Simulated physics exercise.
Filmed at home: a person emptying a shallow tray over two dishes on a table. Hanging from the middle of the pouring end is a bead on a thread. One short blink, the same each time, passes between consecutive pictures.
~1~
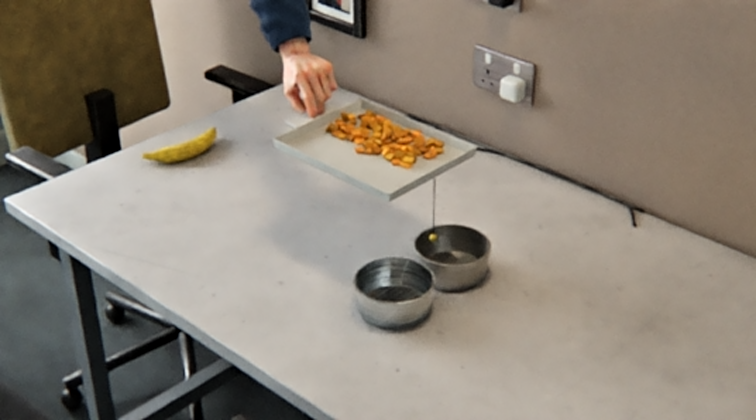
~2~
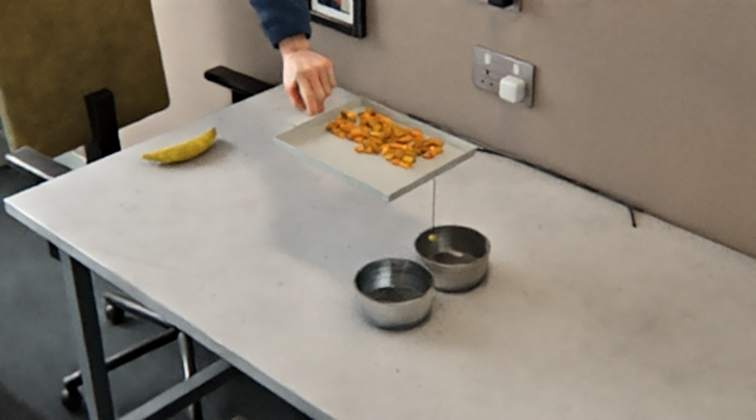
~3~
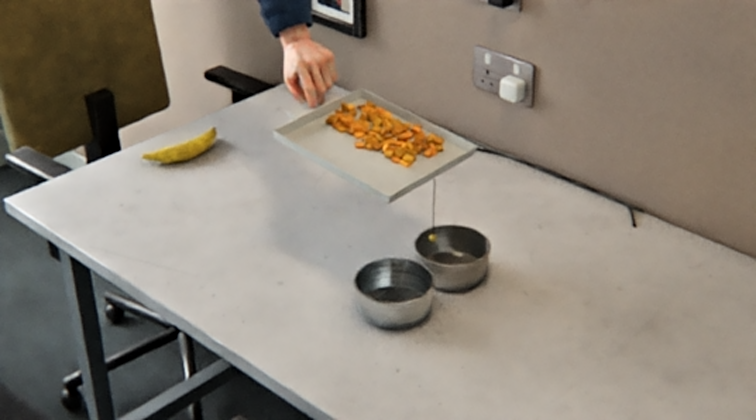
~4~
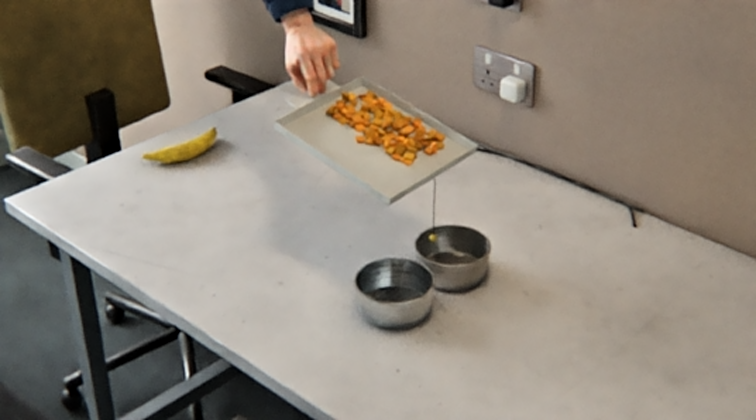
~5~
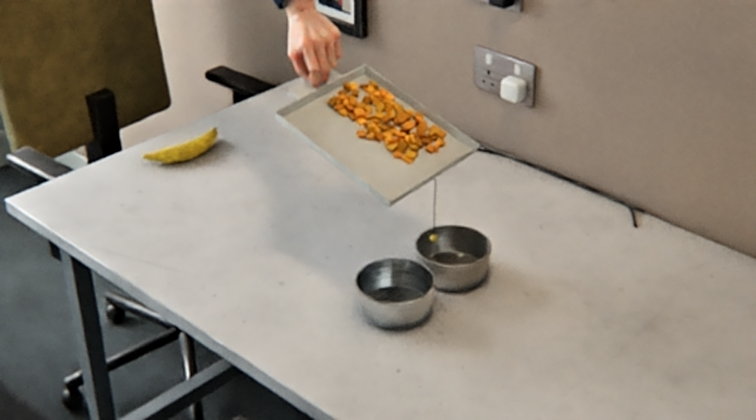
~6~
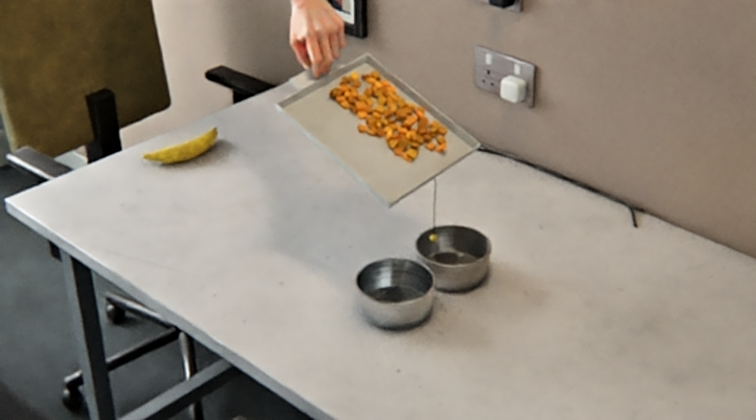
A hand slowly raises the back of a shallow tray of orange crackers above two metal bowls.
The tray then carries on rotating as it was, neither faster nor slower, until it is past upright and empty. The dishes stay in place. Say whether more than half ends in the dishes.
The dishes will manage to catch most of it.
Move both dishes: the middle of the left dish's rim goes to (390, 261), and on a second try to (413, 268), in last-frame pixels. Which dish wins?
In the first try it's the leftmost dish, and in the second it's the leftmost dish.
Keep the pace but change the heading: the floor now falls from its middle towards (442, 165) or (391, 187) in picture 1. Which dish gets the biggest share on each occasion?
First place: The dish to the right; second place: The dish to the left.
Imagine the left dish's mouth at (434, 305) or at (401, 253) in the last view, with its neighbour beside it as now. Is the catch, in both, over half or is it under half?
Try 1: A lesser share; try 2: A lesser share.
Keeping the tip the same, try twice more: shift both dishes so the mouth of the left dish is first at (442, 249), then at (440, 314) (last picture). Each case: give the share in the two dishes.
Trial 1 20%, trial 2 10%.
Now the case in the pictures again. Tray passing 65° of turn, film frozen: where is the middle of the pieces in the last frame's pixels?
At about (417, 183).
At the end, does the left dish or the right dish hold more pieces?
Observation: The greater share ends in the dish at the left.
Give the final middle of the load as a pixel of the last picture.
Roughly pixel (413, 304).
Soon, tray tipped steeply; most on the tray; a stray few outside both; a small part in the air.
A while on, tray tipped past a quarter turn; about a quarter on the tray; about half in the left dish; a small part in the right dish; a small part outside both; a small part in the air.
Towards the end, tray tipped past a quarter turn; about two thirds in the left dish; about a quarter in the right dish; about a quarter outside both.
Finally, tray tipped past a quarter turn; about two thirds in the left dish; about a quarter in the right dish; about a quarter outside both.
